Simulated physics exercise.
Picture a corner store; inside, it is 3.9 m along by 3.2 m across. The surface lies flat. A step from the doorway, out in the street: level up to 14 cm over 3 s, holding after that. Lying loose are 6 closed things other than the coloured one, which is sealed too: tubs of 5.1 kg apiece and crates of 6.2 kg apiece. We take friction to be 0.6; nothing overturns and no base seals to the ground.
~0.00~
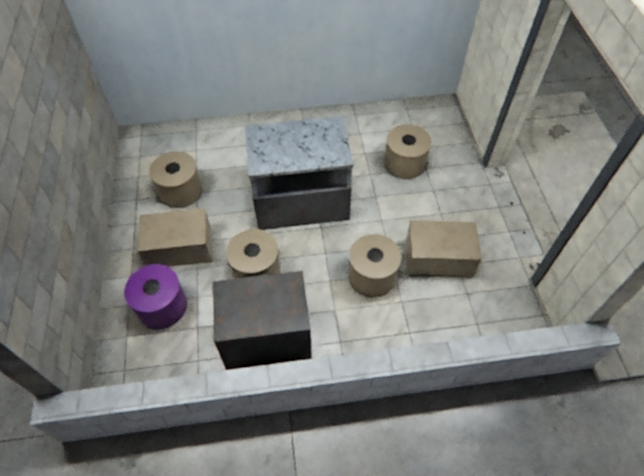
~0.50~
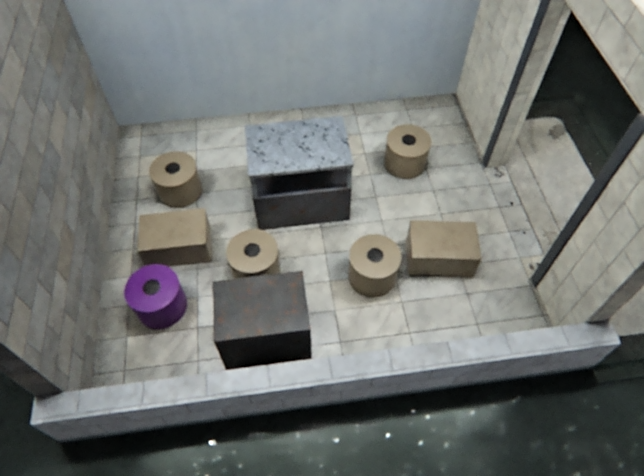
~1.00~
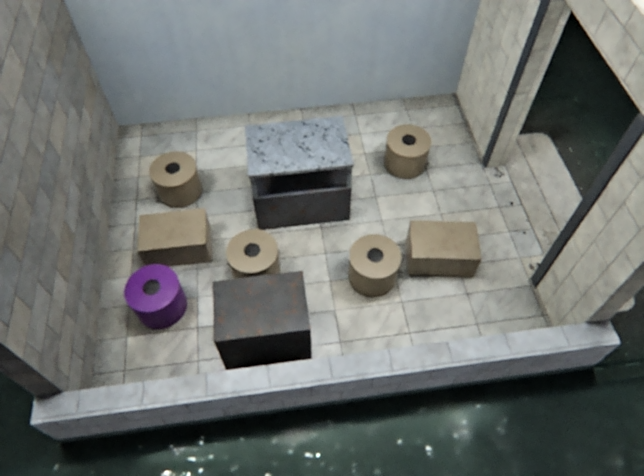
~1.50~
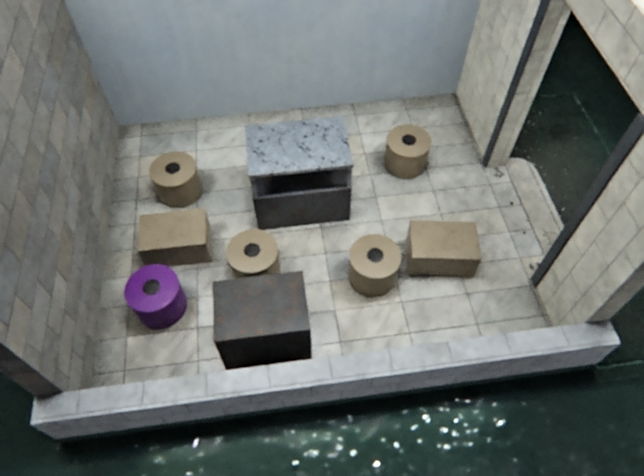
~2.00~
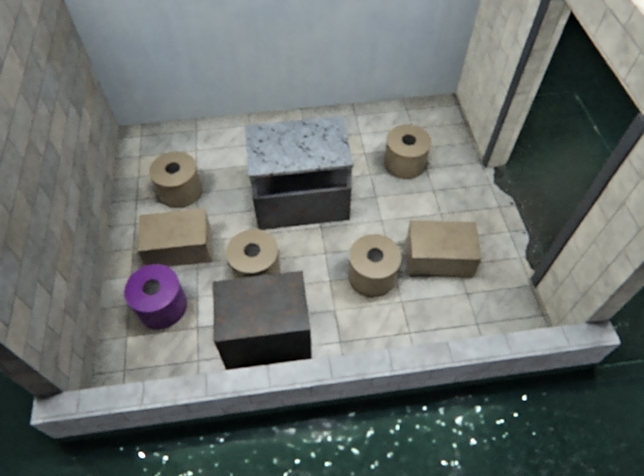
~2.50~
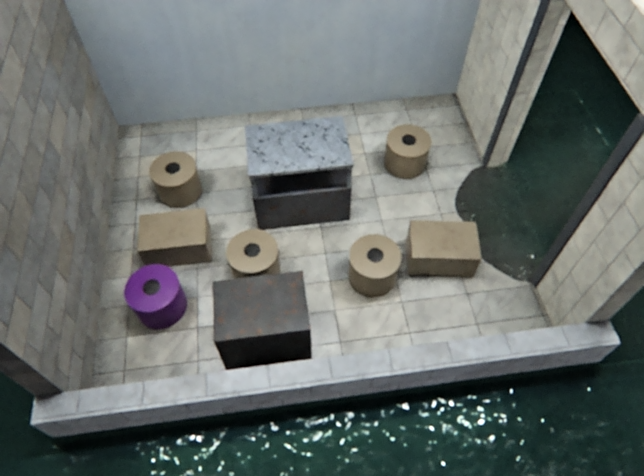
Dark green water spreading across the ground outside a tiled room, then creeping through the right-hand doorway as tubs and boxes stay still.
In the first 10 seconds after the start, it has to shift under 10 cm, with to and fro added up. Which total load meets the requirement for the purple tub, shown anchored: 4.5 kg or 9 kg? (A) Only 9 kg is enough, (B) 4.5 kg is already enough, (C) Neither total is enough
C, neither total is enough.
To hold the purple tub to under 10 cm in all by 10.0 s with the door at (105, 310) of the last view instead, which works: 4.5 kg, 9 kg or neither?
In that case neither load is enough.
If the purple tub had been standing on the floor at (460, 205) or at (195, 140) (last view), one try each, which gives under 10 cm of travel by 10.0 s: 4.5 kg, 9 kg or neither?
Well, at the first spot no weight will do, and at the second no weight will do.
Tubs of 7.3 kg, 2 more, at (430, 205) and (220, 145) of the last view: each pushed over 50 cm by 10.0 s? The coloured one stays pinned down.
Taking them in order, the first is beyond the line and the second is inside the line.
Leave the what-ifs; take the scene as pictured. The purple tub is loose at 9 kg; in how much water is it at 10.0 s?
About 8 cm.
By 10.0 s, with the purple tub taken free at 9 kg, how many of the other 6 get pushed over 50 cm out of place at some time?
I count 6 of them.
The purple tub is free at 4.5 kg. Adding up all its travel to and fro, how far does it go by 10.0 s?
About 100 cm altogether.
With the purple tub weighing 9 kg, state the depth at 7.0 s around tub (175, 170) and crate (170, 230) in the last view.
I'd put it at 2 cm and 4 cm respectively.
After 3.5 s the purple tub would be 0 cm from its start with 4.5 kg and 0 cm from its start with 9 kg; 0 cm of water round it then.
After 4.5 s the purple tub would be 0 cm from its start with 4.5 kg and 0 cm from its start with 9 kg; 0 cm of water round it then.
After 7.0 s the purple tub would be 35 cm from its start with 4.5 kg and 3 cm from its start with 9 kg; 3 cm of water round it then.
After 10.0 s the purple tub would be 60 cm from its start with 4.5 kg and 55 cm from its start with 9 kg; 8 cm of water round it then.
